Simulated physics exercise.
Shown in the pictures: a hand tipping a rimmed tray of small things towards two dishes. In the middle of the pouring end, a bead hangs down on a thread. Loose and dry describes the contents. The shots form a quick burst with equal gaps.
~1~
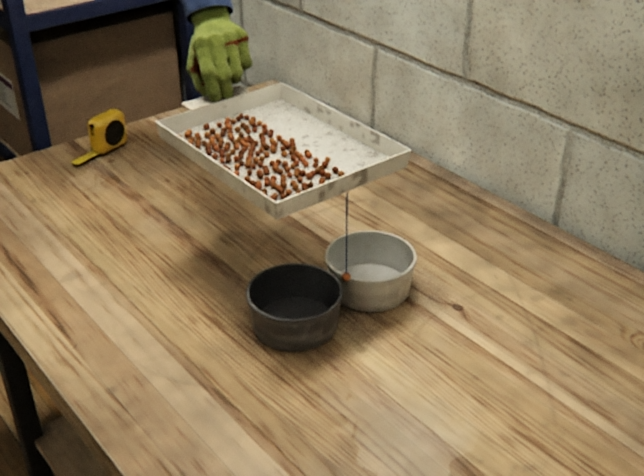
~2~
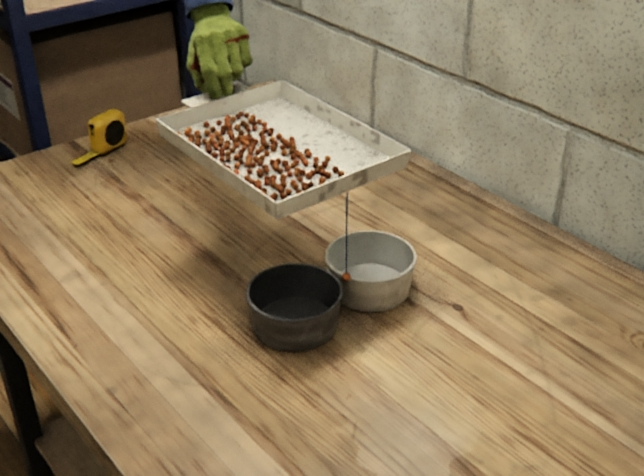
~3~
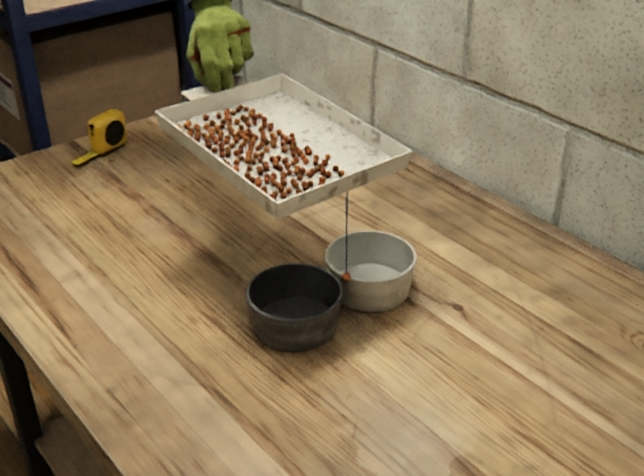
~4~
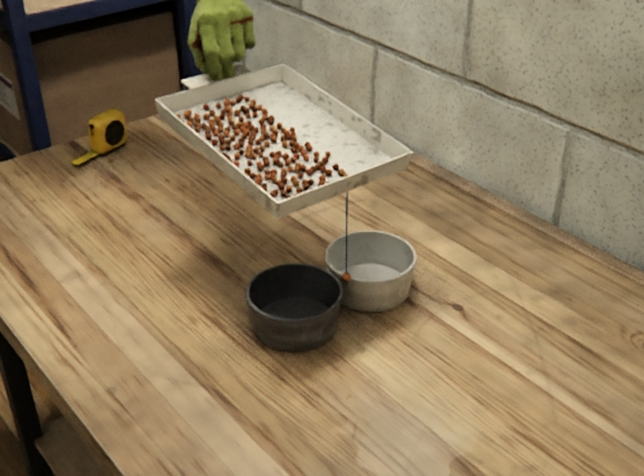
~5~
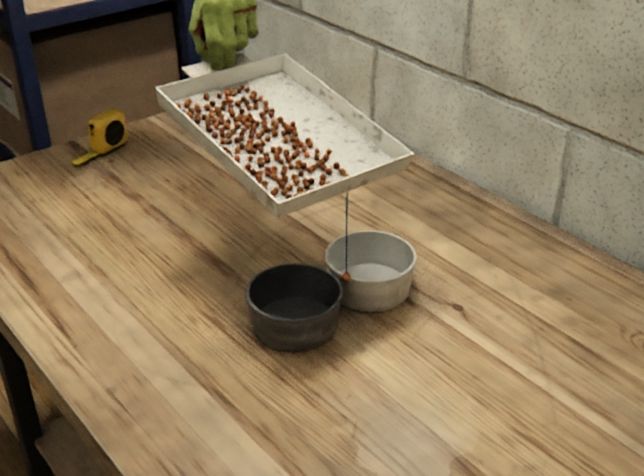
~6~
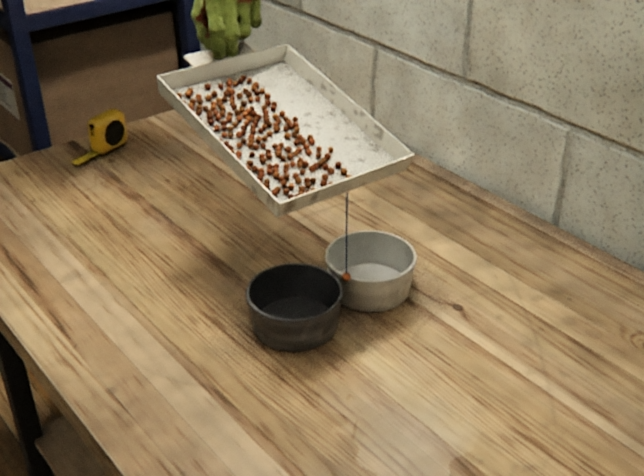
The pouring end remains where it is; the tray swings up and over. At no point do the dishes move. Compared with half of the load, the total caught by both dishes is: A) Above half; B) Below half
Option B: Below half.
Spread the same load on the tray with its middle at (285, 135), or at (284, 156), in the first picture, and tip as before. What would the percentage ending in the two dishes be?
0 per cent for the first try, 0 per cent for the second.
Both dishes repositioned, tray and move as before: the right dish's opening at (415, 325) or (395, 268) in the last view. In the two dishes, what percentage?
You'd get 40 in a hundred first and 40 in a hundred after that.
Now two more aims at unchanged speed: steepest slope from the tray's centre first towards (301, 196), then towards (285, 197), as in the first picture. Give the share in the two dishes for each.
In order, 30 in a hundred and 50 in a hundred.
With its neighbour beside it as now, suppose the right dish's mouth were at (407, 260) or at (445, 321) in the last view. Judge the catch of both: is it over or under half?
Short of half, then Short of half.
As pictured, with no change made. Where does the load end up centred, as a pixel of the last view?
Around (413, 353), give or take.
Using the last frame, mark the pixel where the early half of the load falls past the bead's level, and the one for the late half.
Starting near (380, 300), moving on to near (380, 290).
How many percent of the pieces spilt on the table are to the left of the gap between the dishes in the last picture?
0 %, roughly.
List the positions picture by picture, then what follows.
In the first frame, corners of the pouring end at (277, 201) and (407, 149), level; middle of the load at (258, 153), cereal balls; left dish at (323, 327); right dish at (400, 288); bead on its thread at (346, 277).
In the second frame, corners of the pouring end at (277, 201) and (407, 150), level; middle of the load at (258, 152).
In the third frame, corners of the pouring end at (277, 201) and (408, 150), tipped barely, lowest at the right corner; middle of the load at (258, 148).
In the fourth frame, corners of the pouring end at (278, 201) and (409, 151), tipped a little, lowest at the right corner; middle of the load at (258, 142).
In the fifth frame, corners of the pouring end at (279, 201) and (410, 153), tipped a little, lowest at the right corner; middle of the load at (259, 136).
In the sixth frame, corners of the pouring end at (280, 201) and (411, 154), tipped a little, lowest at the right corner; middle of the load at (261, 131); left dish at (323, 327); right dish at (400, 288).
Soon, tray tipped steeply; nearly all on the tray; a stray few in the air.
A while on, tray tipped right over; nearly all on the tray; a stray few outside both; a stray few in the air.
Towards the end, tray tipped past a quarter turn; a stray few in the left dish; a stray few in the right dish; nearly all outside both.
Finally, tray tipped past a quarter turn; a stray few in the left dish; a stray few in the right dish; nearly all outside both.
